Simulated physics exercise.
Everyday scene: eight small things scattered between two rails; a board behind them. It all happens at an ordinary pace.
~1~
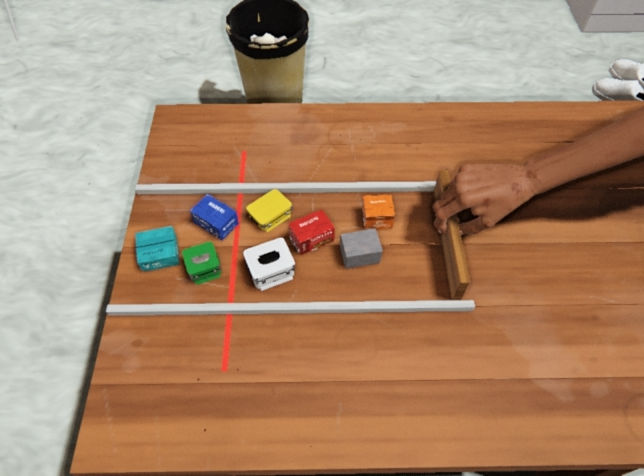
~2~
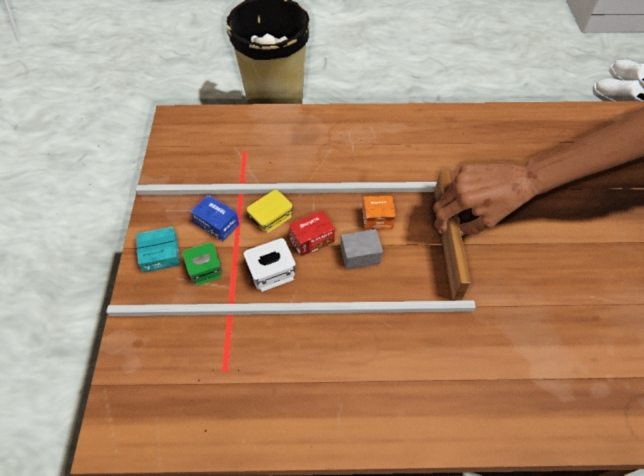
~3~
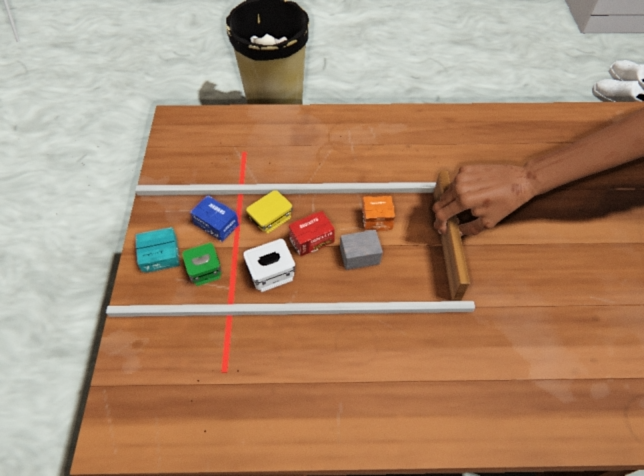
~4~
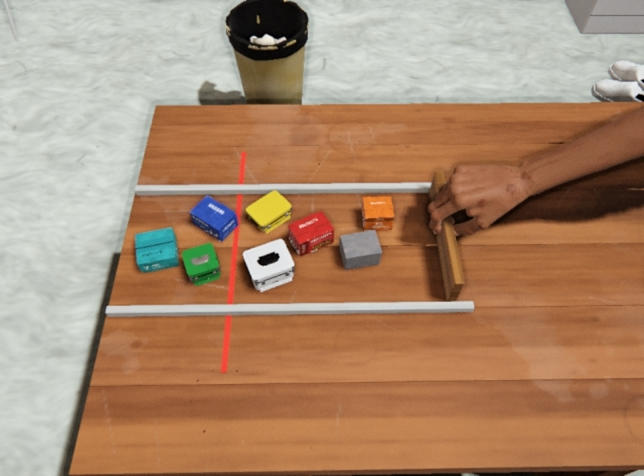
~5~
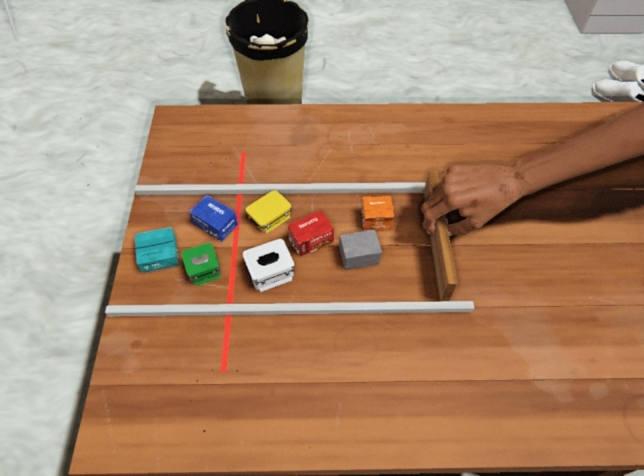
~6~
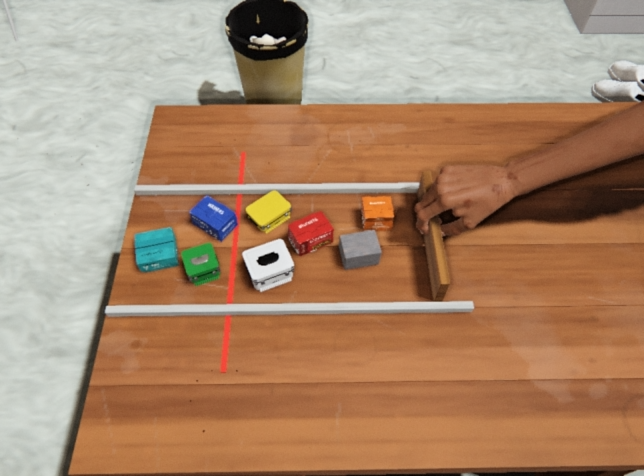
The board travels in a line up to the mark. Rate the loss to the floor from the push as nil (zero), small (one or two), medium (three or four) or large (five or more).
The loss is nil.
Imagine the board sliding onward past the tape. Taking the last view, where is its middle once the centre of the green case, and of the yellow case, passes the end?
Near (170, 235) and (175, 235).
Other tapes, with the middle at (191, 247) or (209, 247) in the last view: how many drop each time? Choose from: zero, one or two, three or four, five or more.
In order: Either one or two, then none at all.
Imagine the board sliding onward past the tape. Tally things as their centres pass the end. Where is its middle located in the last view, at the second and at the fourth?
(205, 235) and (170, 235).
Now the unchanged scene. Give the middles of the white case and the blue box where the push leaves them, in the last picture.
First: About (210, 282); second: About (156, 221).
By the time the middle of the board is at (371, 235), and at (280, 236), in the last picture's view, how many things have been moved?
At the first place 2, at the second 7.
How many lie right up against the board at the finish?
Count: 3.
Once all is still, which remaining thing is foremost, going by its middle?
Result - the turquoise box.
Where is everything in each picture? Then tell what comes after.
Turquoise box (158, 249); green case (203, 263); blue box (215, 217); board (450, 233); tape (236, 246), in the first picture.
Green case (203, 264); white case (270, 265), in the second picture.
Blue box (215, 219); red box (312, 233), in the third picture.
Turquoise box (157, 250); grey block (360, 250), in the fourth picture.
Green case (202, 264); yellow case (269, 212), in the fifth picture.
Turquoise box (157, 250); green case (202, 265); blue box (214, 219); board (432, 234); tape (235, 247), in the sixth picture.
Soon after, none off yet; turquoise box at rest near (157, 250); green case at rest near (202, 265); blue box at rest near (214, 219).
Then, none off yet; turquoise box at rest near (157, 250); green case moving near (194, 266); blue box moving near (210, 220).
At rest, the number that fall off is zero.
